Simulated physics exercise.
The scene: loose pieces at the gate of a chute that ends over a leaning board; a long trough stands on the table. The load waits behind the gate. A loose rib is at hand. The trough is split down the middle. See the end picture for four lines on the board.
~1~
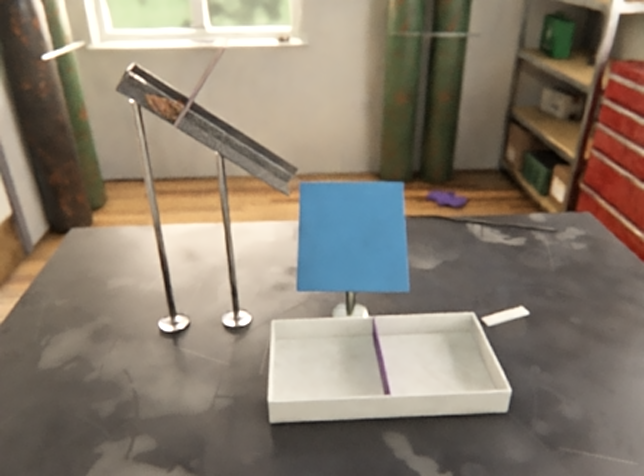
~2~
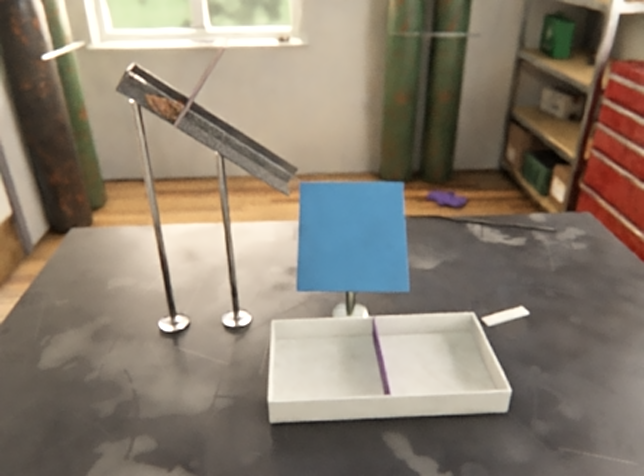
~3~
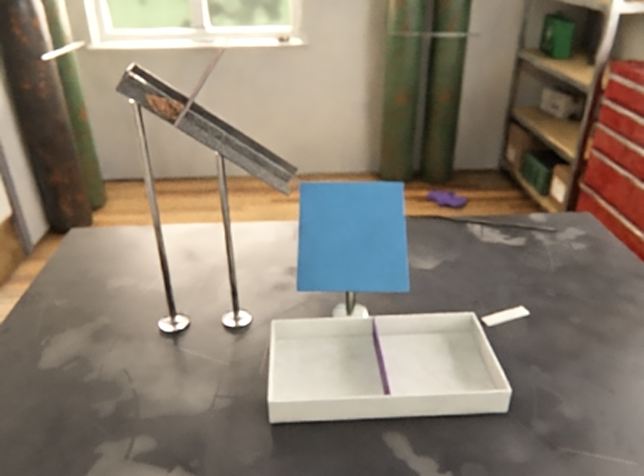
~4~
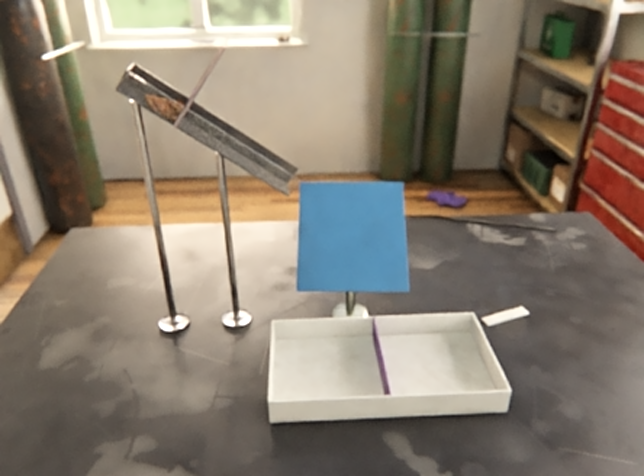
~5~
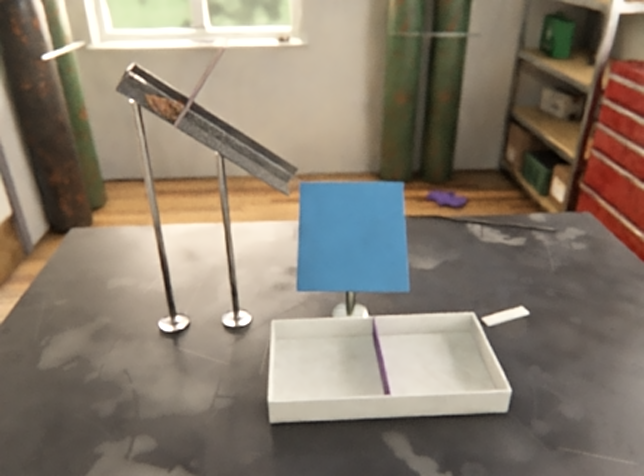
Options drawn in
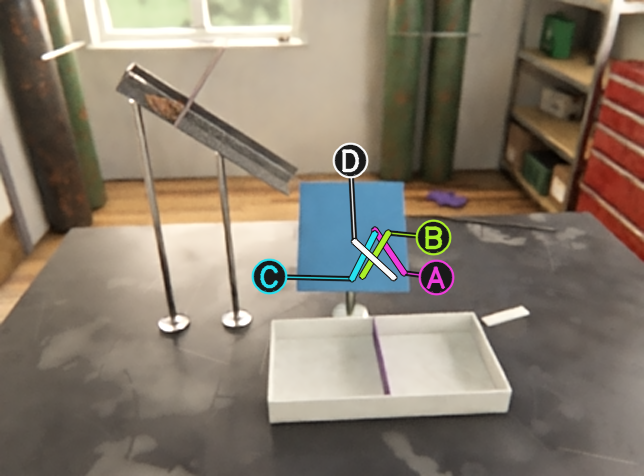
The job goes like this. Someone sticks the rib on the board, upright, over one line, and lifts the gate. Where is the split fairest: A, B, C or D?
Line D does it best.
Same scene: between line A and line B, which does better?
It is A.
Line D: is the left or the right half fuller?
More lands on the right.
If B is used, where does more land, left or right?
Left.
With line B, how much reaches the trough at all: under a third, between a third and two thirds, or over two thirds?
It is over two thirds.
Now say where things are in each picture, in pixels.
The first frame shows load behind the gate near (167, 105), cereal balls; lip of the chute near (288, 190), sloping fairly steeply.
The second frame shows middle of the board near (352, 234), tilted fairly steeply; middle of its low edge near (353, 291); of its high edge near (351, 182).
The third frame shows front corners of the trough near (269, 401) and (511, 391); front end of its middle wall near (391, 396).
The fourth frame shows middle of the load near (167, 105); lip near (288, 190).
The fifth frame shows middle of the load near (167, 105); lip near (288, 190).
On the marked copy, line A from (374, 229) to (404, 272); line B from (388, 232) to (362, 276); line C from (374, 233) to (352, 278); line D from (354, 241) to (393, 277).
With A, of what is caught, close to a quarter in the left half, the bulk in the right.
With B, of what is caught, all but a few in the left half, only a few in the right.
With C, of what is caught, all but a few in the left half, a small share in the right.
With D, of what is caught, close to a third in the left half, close to two thirds in the right.
